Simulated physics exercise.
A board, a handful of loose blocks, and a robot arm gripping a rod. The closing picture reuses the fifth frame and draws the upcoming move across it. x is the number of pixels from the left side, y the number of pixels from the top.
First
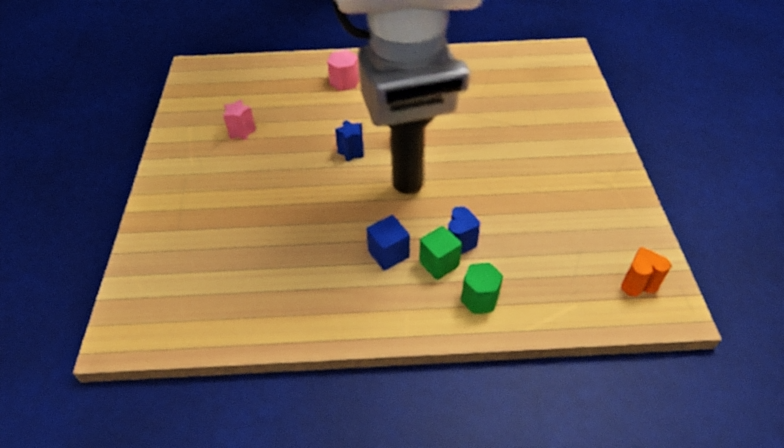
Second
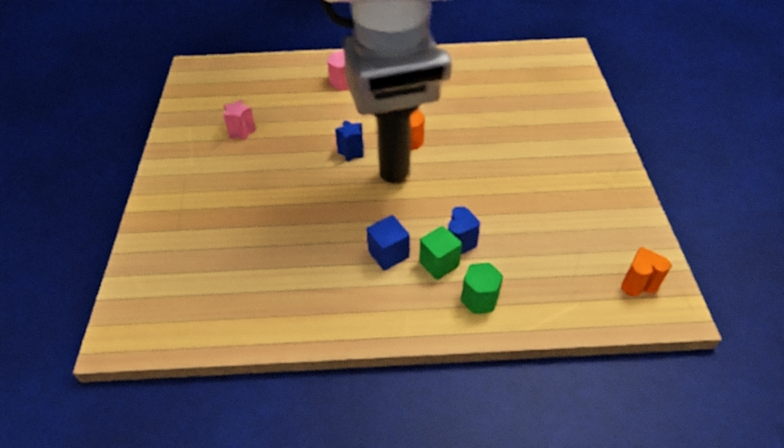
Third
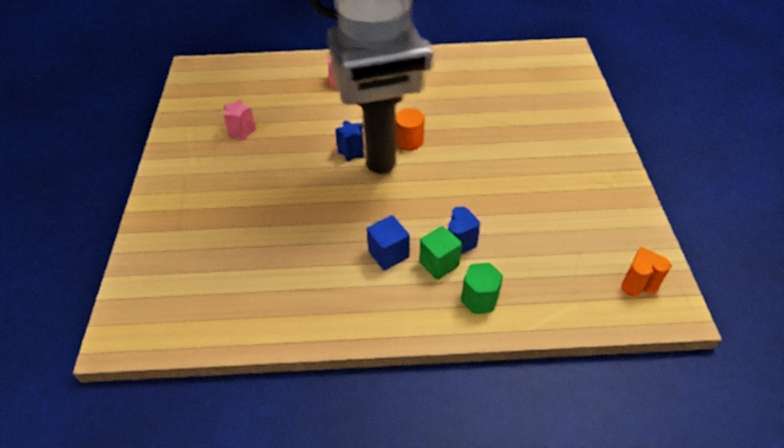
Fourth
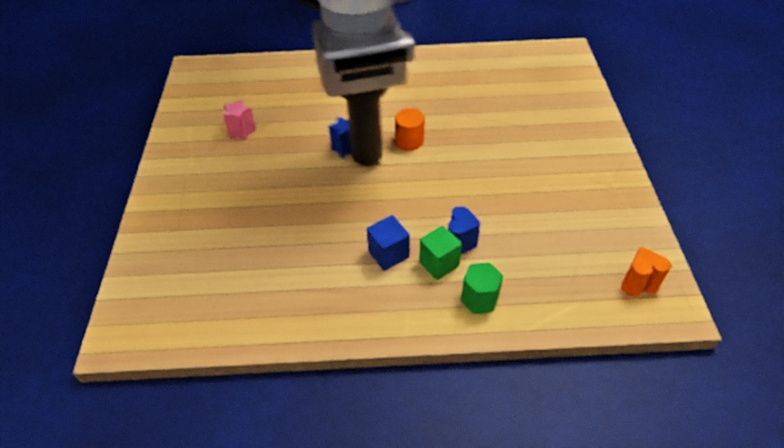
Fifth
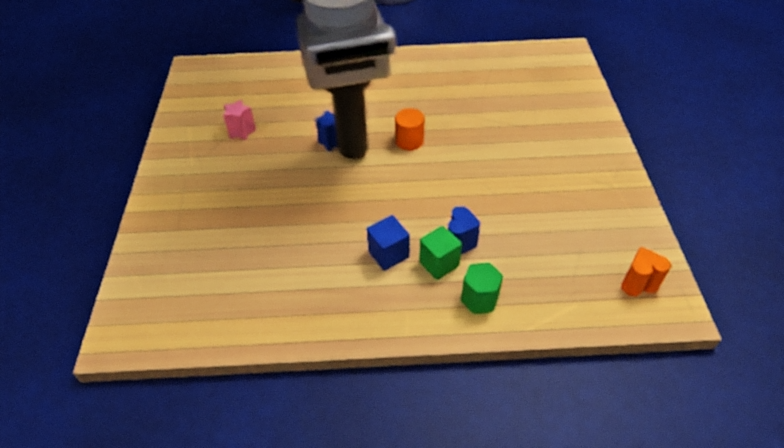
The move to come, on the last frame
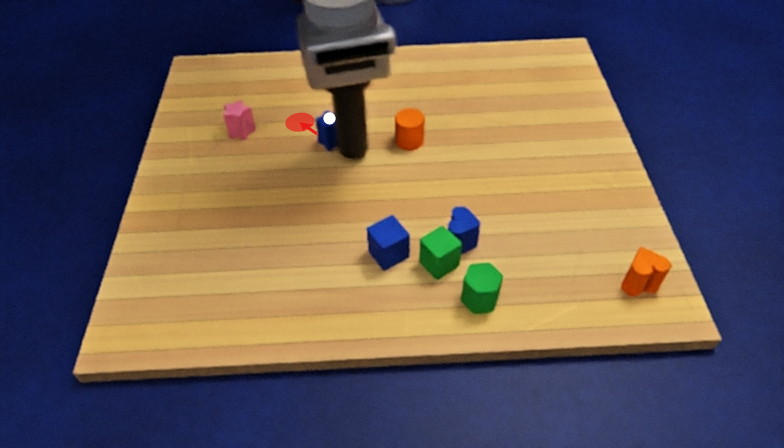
The clip opens on a wooden board scattered with pink, blue, green and orange blocks, a robot arm holding a dark rod upright near the middle. The rod glides up and to the left without touching anything, then meets the blue star-shaped block and nudges it a little further up and left.
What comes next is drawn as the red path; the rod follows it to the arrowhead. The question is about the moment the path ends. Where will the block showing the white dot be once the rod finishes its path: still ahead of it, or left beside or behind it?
At the end of the path, the rod is still pushing the block showing the white dot ahead of it.
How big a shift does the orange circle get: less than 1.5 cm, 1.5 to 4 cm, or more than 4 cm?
Less than 1.5 cm.
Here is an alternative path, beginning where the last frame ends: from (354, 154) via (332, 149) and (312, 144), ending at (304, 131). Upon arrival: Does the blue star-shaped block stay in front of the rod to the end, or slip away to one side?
Still in front.
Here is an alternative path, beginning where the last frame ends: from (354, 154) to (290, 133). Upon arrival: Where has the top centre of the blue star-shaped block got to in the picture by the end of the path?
It will likely be found at (295, 94).
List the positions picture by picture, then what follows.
Rod's lower end (408, 182); blue star-shaped block (350, 128); orange circle hidden, in the first picture.
Rod (395, 172); blocks still, in the second picture.
Rod (381, 163); blocks still, in the third picture.
Rod (367, 155); blue star-shaped block (343, 125), in the fourth picture.
Rod (353, 148); blue star-shaped block (329, 118); orange circle (410, 117), in the fifth picture.
Drawn move, from (354, 154) via (325, 139), ending at (300, 122); the dot is on the blue star-shaped block.
What follows on the original path. Halfway along, rod (324, 133); blue star-shaped block (302, 103).
At the end, rod (299, 116); blue star-shaped block (278, 87), turned 15° clockwise; orange circle still.
